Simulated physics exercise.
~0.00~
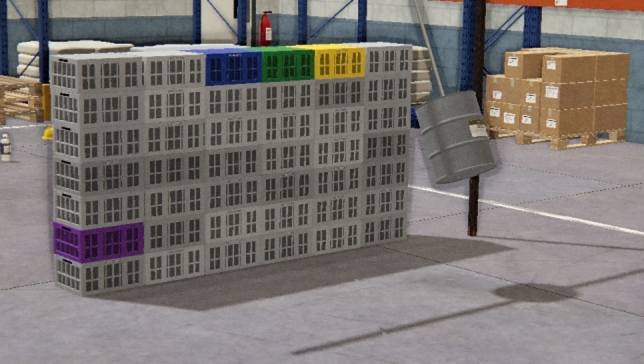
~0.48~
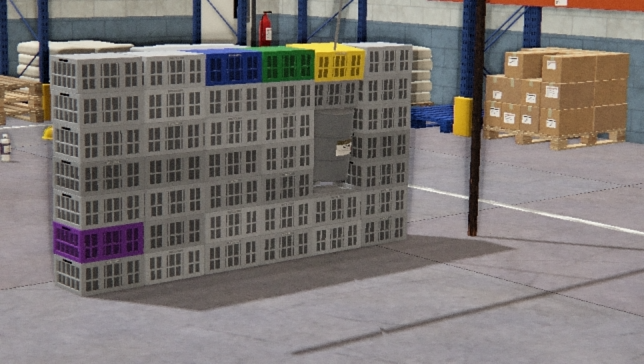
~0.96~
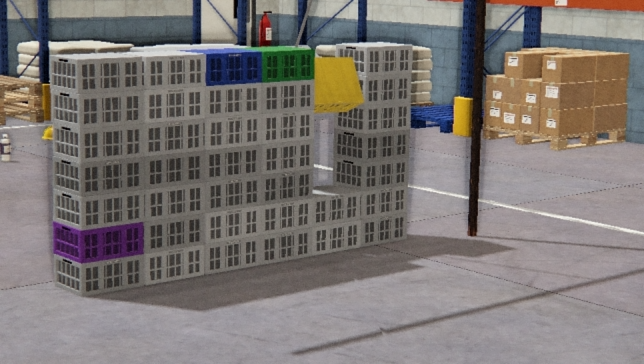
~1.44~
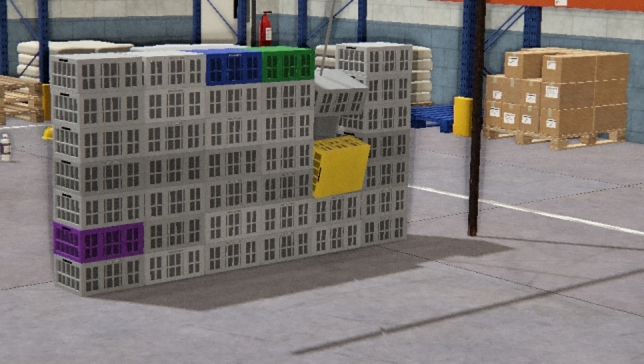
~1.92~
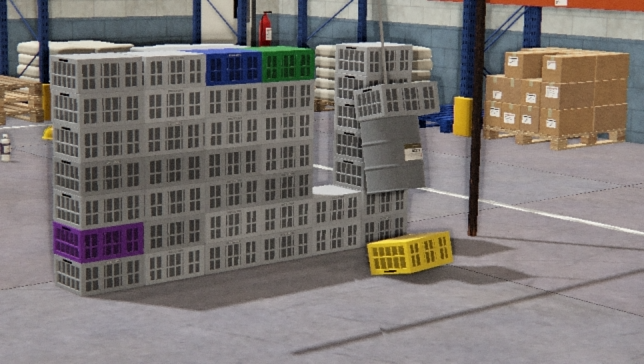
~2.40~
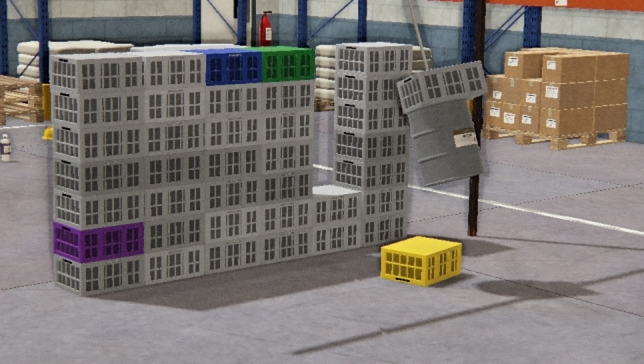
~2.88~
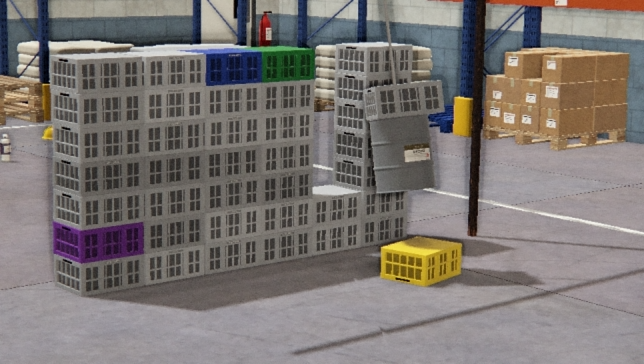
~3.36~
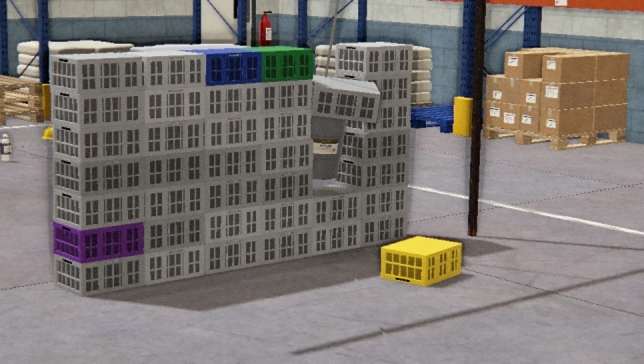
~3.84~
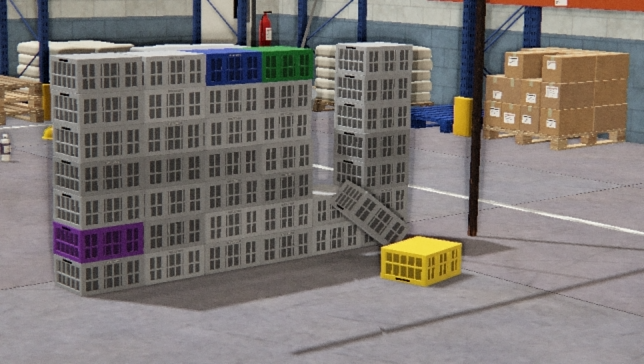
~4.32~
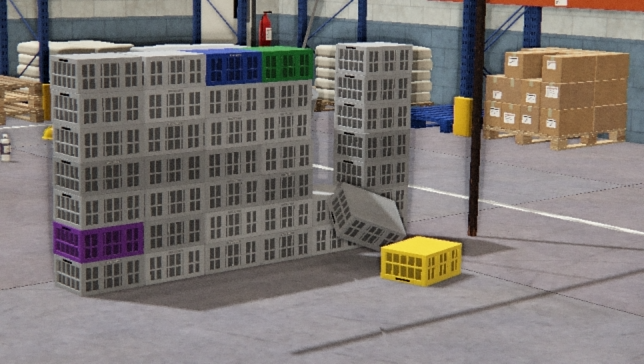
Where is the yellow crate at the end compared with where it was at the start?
At the start the yellow crate sits in the top row of the wall, just right of the green one. By the end it lies on the floor in front of the wall's right end, lower and further right than before.
